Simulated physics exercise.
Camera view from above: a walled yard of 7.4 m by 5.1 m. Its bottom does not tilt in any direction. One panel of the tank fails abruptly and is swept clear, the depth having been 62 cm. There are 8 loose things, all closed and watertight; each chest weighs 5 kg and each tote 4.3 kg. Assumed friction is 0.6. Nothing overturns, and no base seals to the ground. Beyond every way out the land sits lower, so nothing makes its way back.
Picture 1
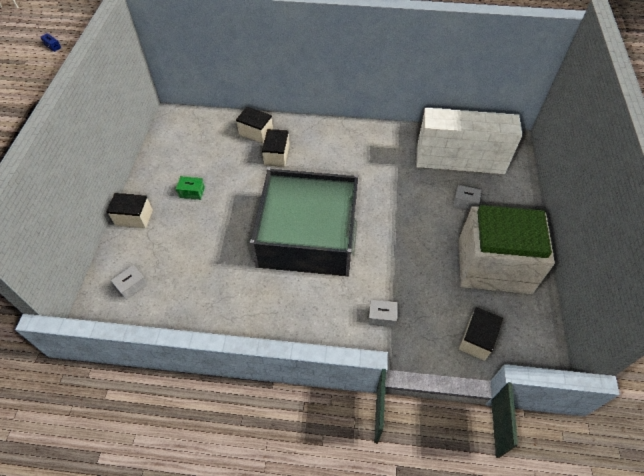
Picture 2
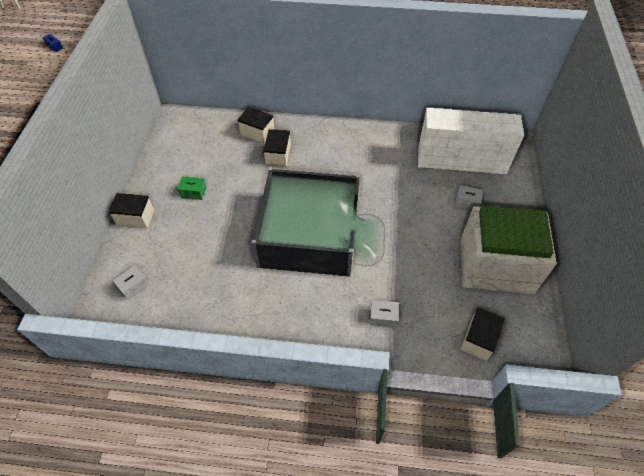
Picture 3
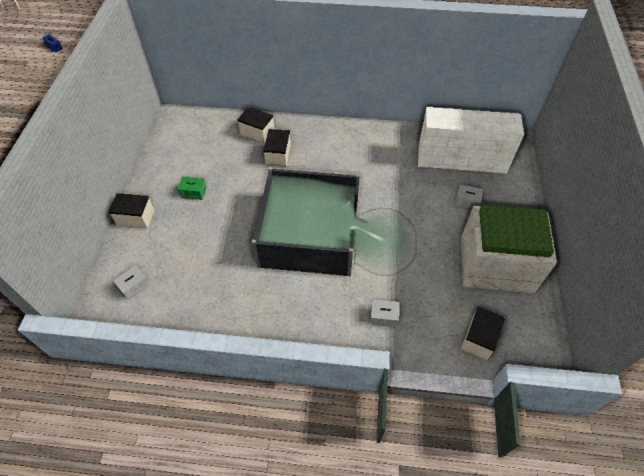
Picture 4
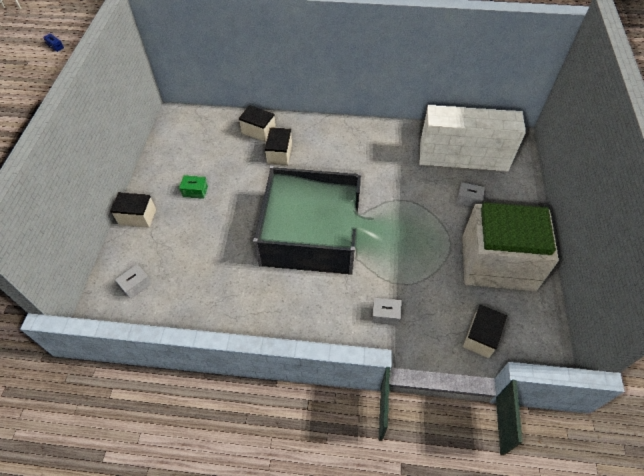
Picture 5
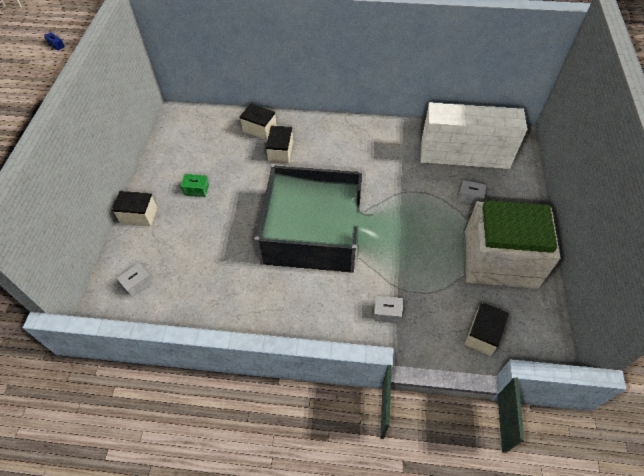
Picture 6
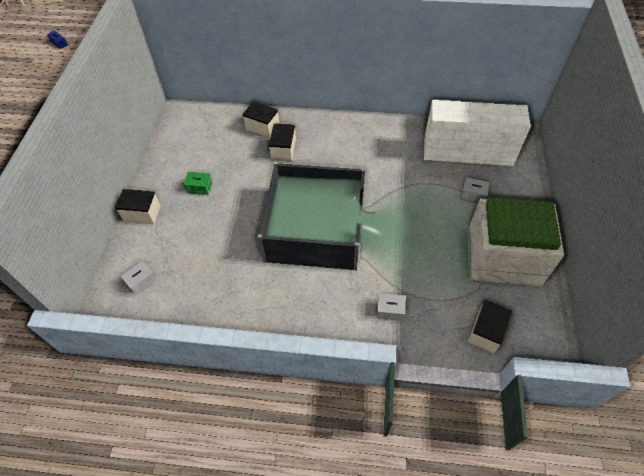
In a walled yard seen from above, greenish water burst through the right side of a dark square tank and fanned out across the floor, while the scattered boxes stayed put.
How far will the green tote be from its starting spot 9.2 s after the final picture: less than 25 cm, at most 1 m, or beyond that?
Almost still.
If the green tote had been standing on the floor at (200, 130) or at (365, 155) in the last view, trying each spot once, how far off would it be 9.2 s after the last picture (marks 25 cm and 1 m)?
Well, it scarcely moves on the first try and scarcely moves on the second.
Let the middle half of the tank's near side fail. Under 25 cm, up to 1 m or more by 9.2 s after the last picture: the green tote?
After that, the green tote shifts somewhat.
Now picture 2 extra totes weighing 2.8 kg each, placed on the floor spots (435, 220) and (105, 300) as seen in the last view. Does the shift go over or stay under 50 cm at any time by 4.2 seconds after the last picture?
Order kept: Exceeds it, falls short.
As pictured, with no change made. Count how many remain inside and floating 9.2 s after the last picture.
Count at that moment: 1.
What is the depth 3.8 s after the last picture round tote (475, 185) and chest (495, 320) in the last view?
Around 4 cm and 5 cm.
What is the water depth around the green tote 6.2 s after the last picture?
I'd put it at about 0 cm.
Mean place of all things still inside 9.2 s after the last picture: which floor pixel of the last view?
The average lands around (228, 196).
Then, 1.2 s after the last picture the green tote is near (197, 179), 0.0 m from its start, aground; 0 of 8 are out; 1 afloat.
Then, 3.8 s after the last picture the green tote is near (197, 179), 0.0 m from its start, aground; 0 of 8 are out; 2 afloat.
Then, 6.2 s after the last picture the green tote is near (197, 179), 0.0 m from its start, aground; 1 of 8 are out; 1 afloat.
Then, 9.2 s after the last picture the green tote is near (197, 179), 0.0 m from its start, aground; 1 of 8 are out; 1 afloat.
